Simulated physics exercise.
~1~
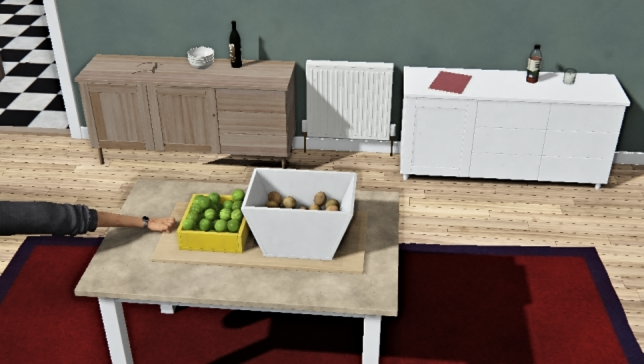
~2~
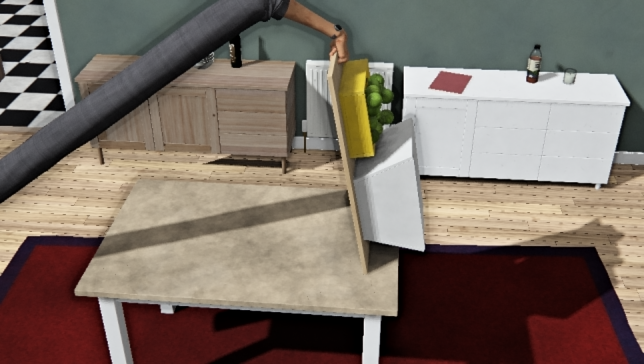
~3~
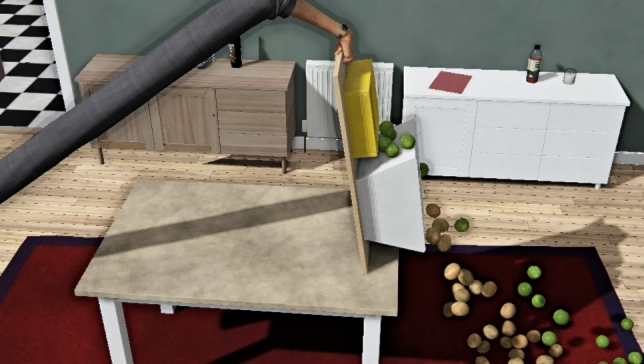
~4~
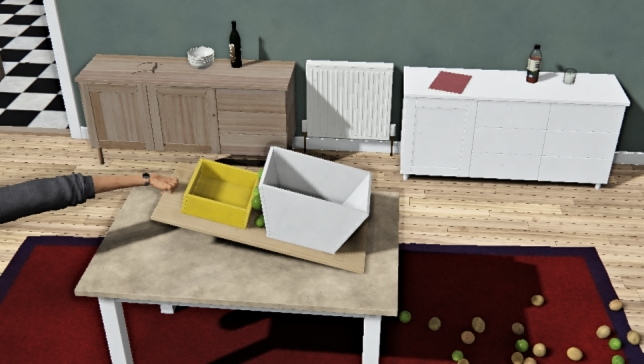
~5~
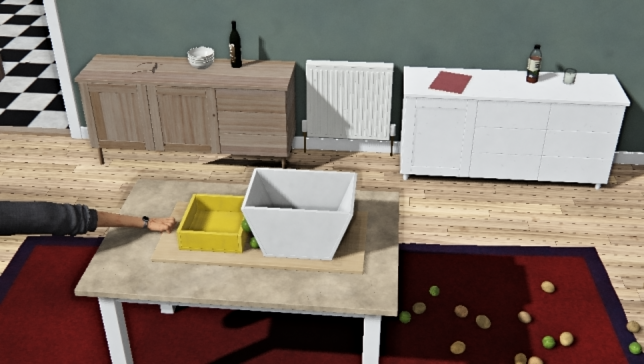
The video shows a hand lifting the left end of a board on a table until it stands nearly upright, spilling green apples from a yellow container and brown potatoes from a white one onto the floor, then lowering it flat, both containers still attached and looking empty.
